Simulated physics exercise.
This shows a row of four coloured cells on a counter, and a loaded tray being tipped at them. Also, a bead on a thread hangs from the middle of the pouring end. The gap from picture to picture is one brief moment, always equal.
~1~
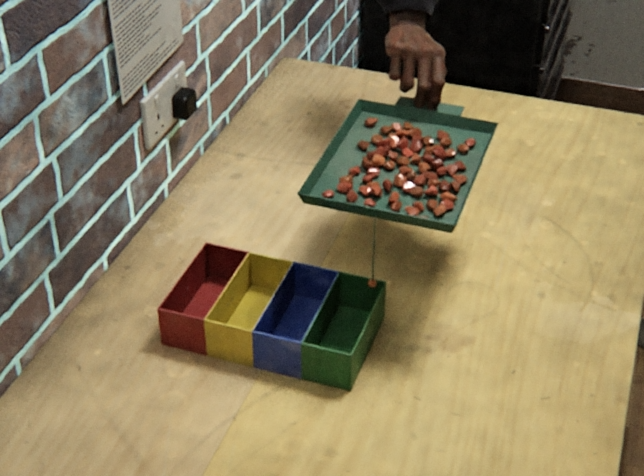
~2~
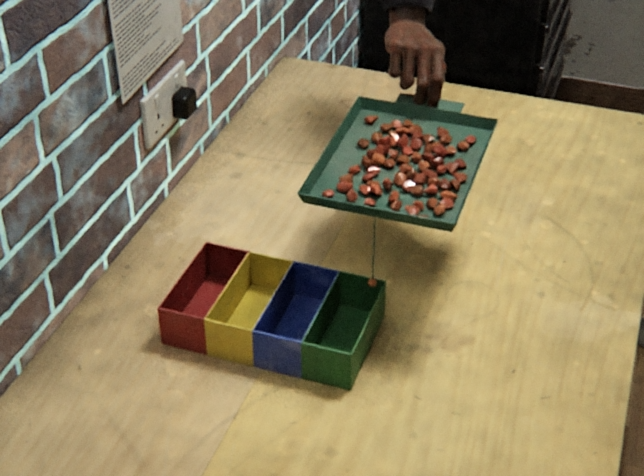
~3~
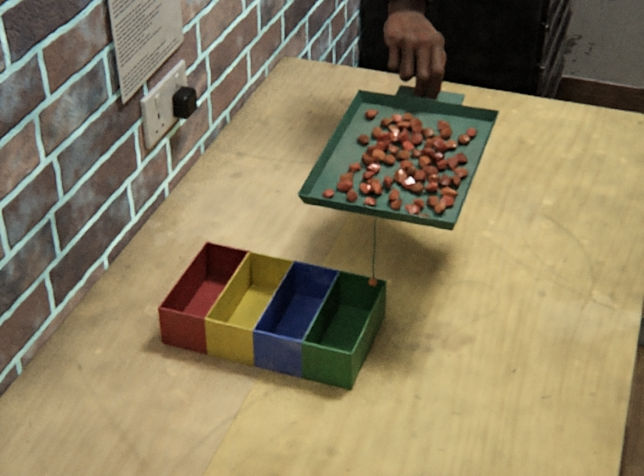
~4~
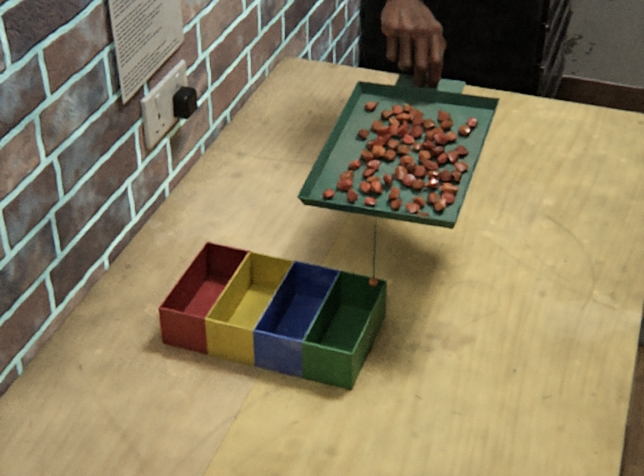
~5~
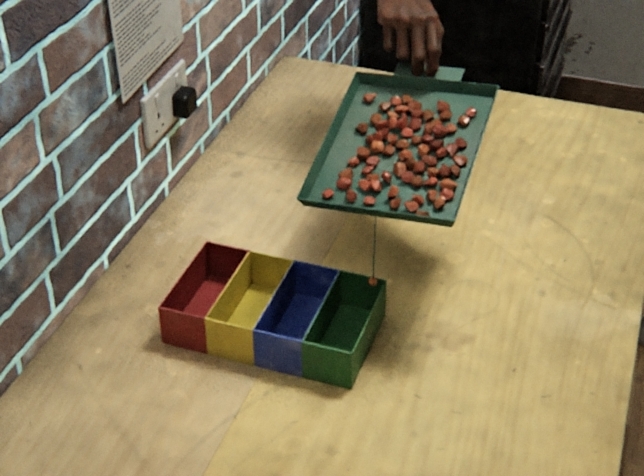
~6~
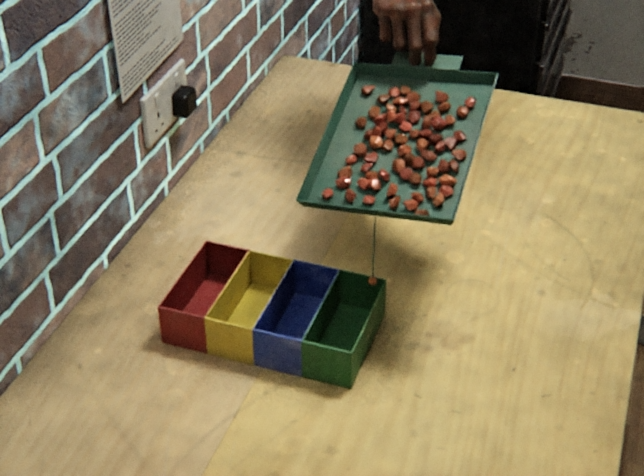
Green tray of reddish-brown chunks slowly tilting as a hand raises its far end, above a still row of four coloured compartments.
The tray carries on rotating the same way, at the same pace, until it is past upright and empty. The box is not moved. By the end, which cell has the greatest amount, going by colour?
By colour, blue has the most.
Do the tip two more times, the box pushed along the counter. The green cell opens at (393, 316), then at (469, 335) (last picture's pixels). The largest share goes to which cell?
In turn: The cell in yellow; the cell in red.
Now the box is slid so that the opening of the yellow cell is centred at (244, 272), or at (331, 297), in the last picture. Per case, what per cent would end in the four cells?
You'd get about 90 per cent first and about 100 per cent second.
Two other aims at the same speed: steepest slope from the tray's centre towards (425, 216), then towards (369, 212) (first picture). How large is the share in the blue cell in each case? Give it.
Around 0 percent for the first aim and around 30 percent for the second.
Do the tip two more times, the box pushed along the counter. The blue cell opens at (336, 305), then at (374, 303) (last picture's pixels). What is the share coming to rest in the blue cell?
Around 30 and around 20 per cent, in that order.
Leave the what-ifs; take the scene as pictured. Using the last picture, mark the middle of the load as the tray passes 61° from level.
In the last view the centre sits at roughly (345, 190).
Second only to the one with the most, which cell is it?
Ranked number two: The green one.
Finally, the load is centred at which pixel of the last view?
Centre at rest: Close to (299, 334).
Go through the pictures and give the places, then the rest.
Corners of the pouring end (304, 191) and (453, 221), level; middle of the load (406, 170), bits of crushed brick; bead on its thread (372, 283); red cell (182, 328); yellow cell (229, 340); blue cell (277, 351); green cell (326, 364), in the first frame.
Corners of the pouring end (303, 191) and (452, 220), level; middle of the load (406, 169), in the second frame.
Corners of the pouring end (303, 192) and (453, 219), tipped barely, lowest at the left corner; middle of the load (406, 165), in the third frame.
Corners of the pouring end (303, 194) and (452, 218), tipped a little, lowest at the left corner; middle of the load (407, 160), in the fourth frame.
Corners of the pouring end (303, 196) and (451, 217), tipped a little, lowest at the left corner; middle of the load (406, 155), in the fifth frame.
Corners of the pouring end (302, 197) and (450, 216), tipped clearly, lowest at the left corner; middle of the load (404, 151); red cell (183, 326); yellow cell (230, 338); blue cell (278, 349); green cell (327, 361), in the sixth frame.
Just after the last frame, tray tipped steeply; the larger part on the tray; just a few in the blue cell; just a few in the green cell; about a tenth falling or outside the box.
A moment on, tray tipped right over; just a few on the tray; roughly half in the blue cell; roughly a quarter in the green cell; about a tenth in the yellow cell; roughly a quarter falling or outside the box.
Further on, tray tipped past a quarter turn; roughly two thirds in the blue cell; roughly a quarter in the green cell; about a tenth in the yellow cell; just a few falling or outside the box.
When it is over, tray tipped past a quarter turn; roughly two thirds in the blue cell; roughly a quarter in the green cell; about a tenth in the yellow cell; not one in the red cell; just a few outside the box.
